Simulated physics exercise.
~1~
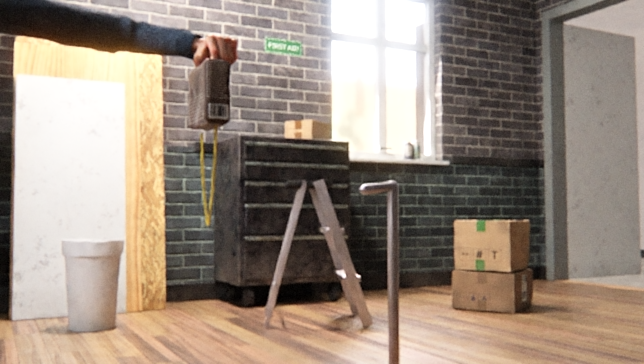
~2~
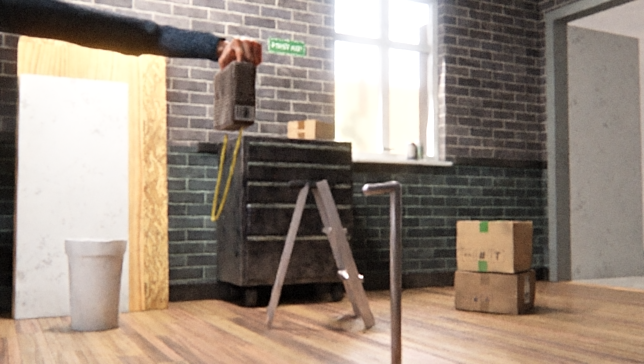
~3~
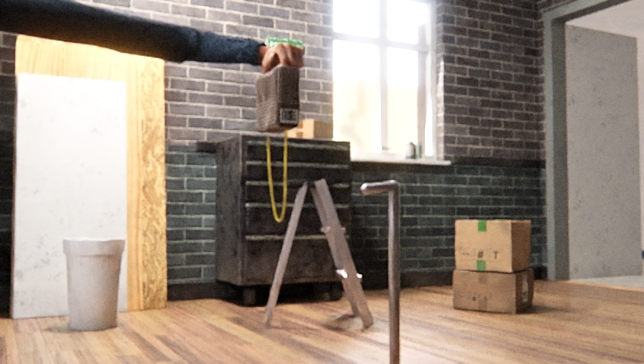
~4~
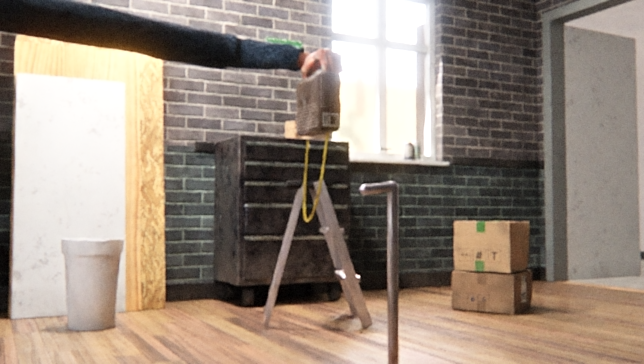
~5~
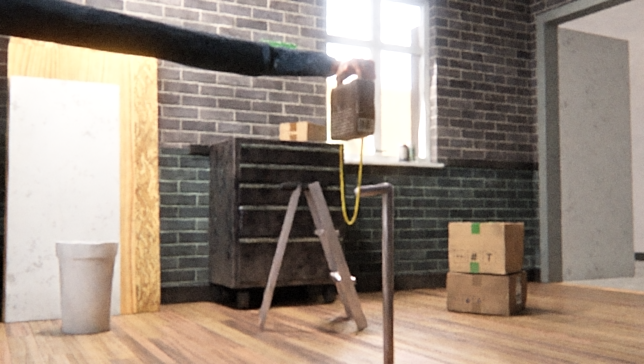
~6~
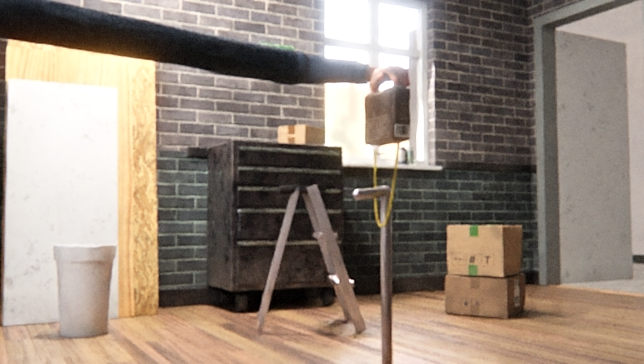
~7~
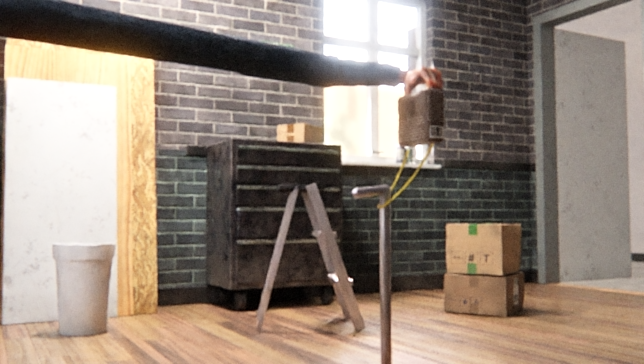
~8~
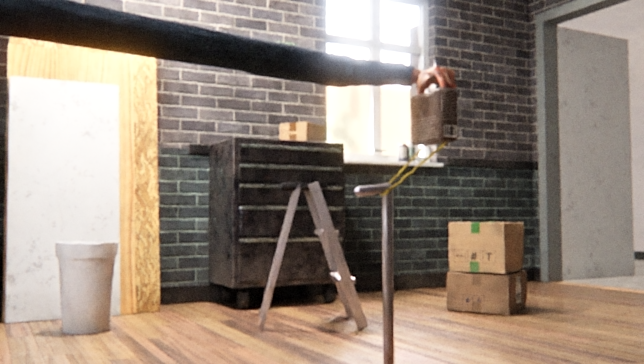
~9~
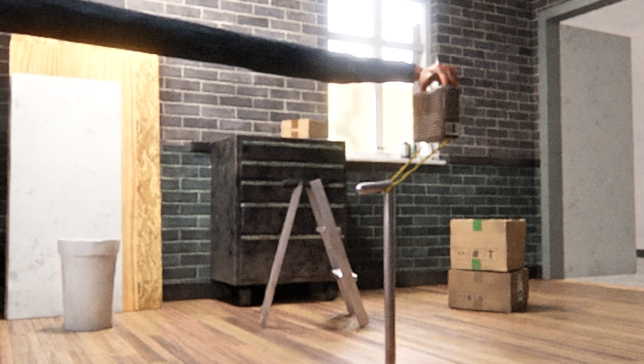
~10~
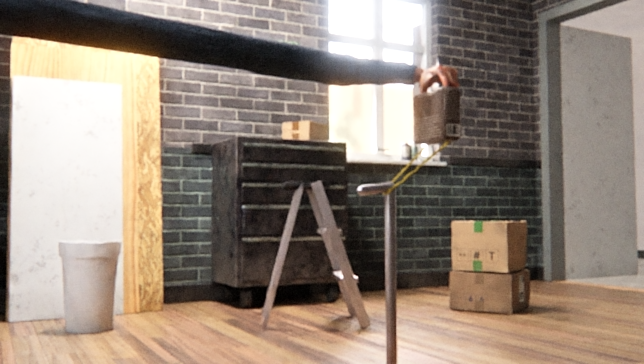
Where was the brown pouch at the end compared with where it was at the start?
At the start the brown pouch was held up on the left side of the post, near the dark drawer cabinet. By the end it was just to the right of the post, in front of the window, and slightly lower.
